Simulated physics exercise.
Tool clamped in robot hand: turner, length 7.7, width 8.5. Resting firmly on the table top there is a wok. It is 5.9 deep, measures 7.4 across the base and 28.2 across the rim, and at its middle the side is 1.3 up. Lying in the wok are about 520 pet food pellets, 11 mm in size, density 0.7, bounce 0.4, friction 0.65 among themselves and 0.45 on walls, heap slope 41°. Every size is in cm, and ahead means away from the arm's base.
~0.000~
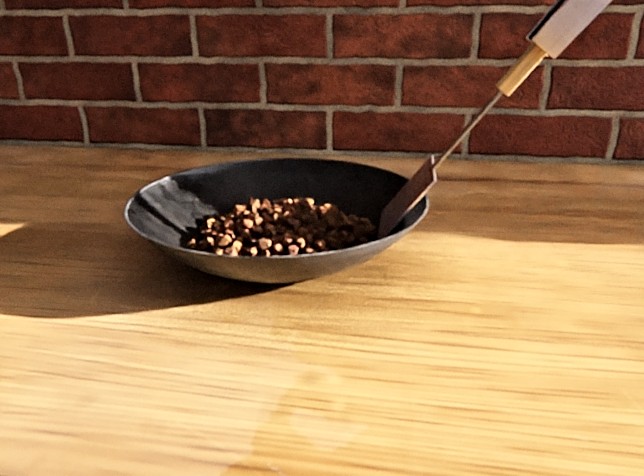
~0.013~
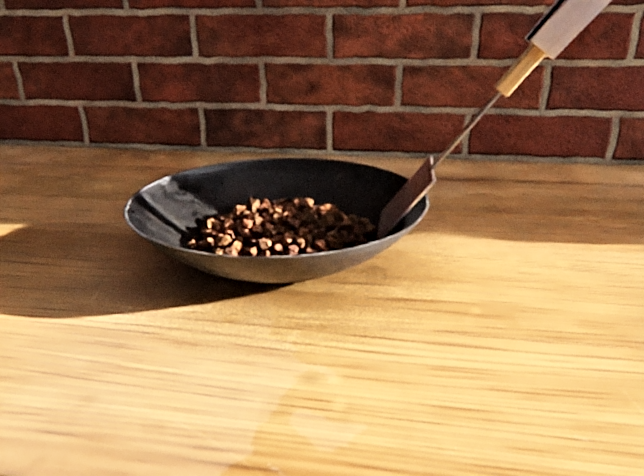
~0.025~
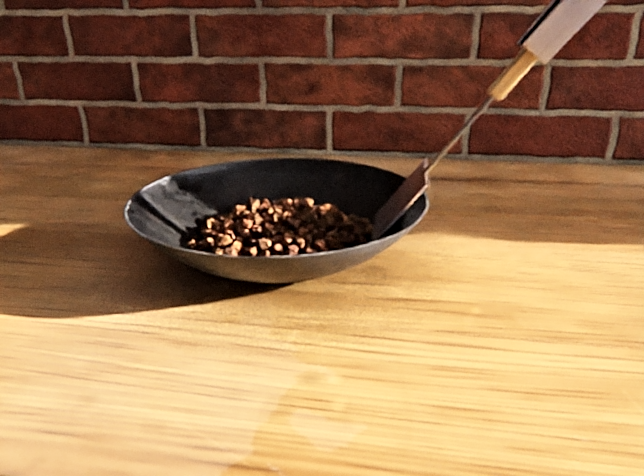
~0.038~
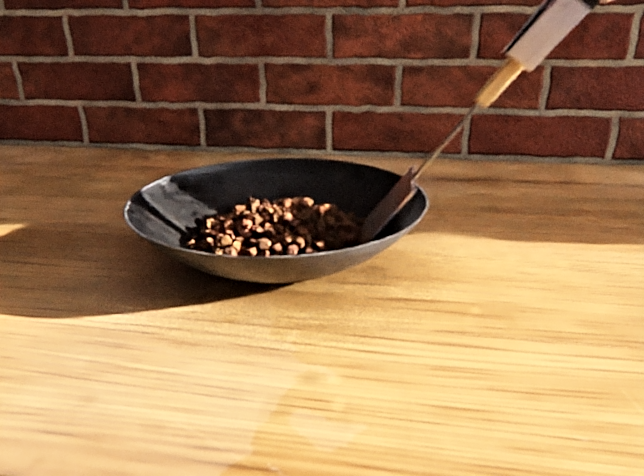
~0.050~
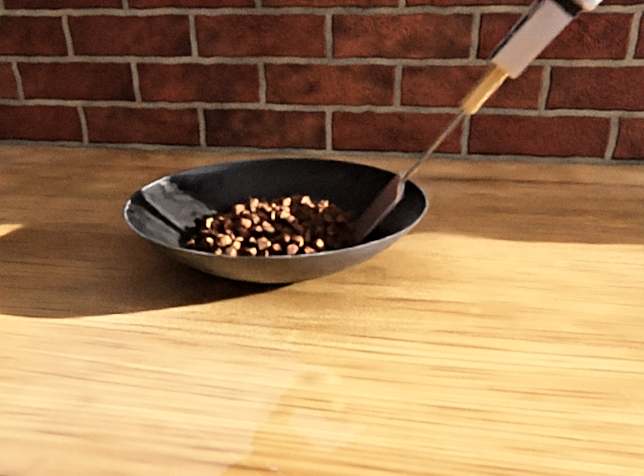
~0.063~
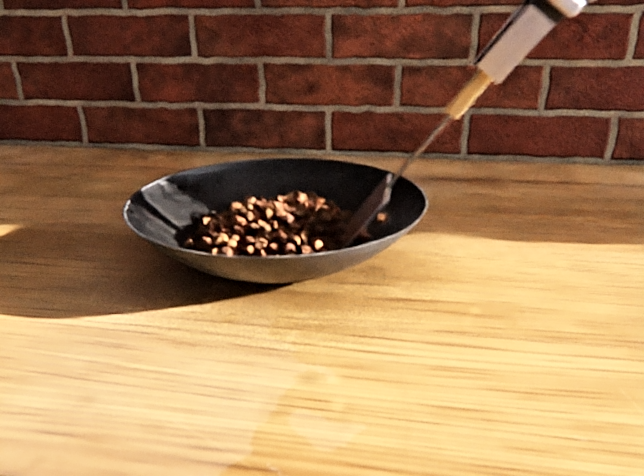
Metal turner clamped in a robot hand sliding left and down inside a dark wok, nudging brown pellets on a wooden table.
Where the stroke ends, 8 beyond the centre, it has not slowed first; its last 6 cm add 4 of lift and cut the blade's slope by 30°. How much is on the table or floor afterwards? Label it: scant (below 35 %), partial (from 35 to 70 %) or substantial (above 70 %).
Scant (below 35 %).
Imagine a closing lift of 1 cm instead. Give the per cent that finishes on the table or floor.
25 %.
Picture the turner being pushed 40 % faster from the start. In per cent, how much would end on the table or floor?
The share on the table or floor would be about 35 percent.
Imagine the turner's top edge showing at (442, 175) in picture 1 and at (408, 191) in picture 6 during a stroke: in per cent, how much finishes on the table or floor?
Off the vessel, on the table or floor: Some 10 percent.
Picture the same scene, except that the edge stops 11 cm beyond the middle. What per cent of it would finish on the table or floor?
It would come to roughly 45 percent.
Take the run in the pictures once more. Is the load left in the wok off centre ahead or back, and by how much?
It sits some 5.5 centimetres ahead of centre.
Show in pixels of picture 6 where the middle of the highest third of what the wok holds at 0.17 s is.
Near (200, 204).
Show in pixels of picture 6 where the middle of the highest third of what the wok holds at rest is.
Look near (188, 208).
After 0.12 s, sloping 53°, highest piece 6 above the table; 515 in the wok.
After 0.17 s, sloping 44°, highest piece 7 above the table; 515 in the wok.
After 0.39 s, sloping 23°, highest piece 10 above the table; 378 in the wok, 75 on the table or floor, 62 on the blade or in flight.
After 1.44 s, sloping 23°, highest piece 7 above the table; 377 in the wok, 138 on the table or floor.
In the end, 377 in the wok, 138 on the table or floor. That is 27 % on the table or floor.
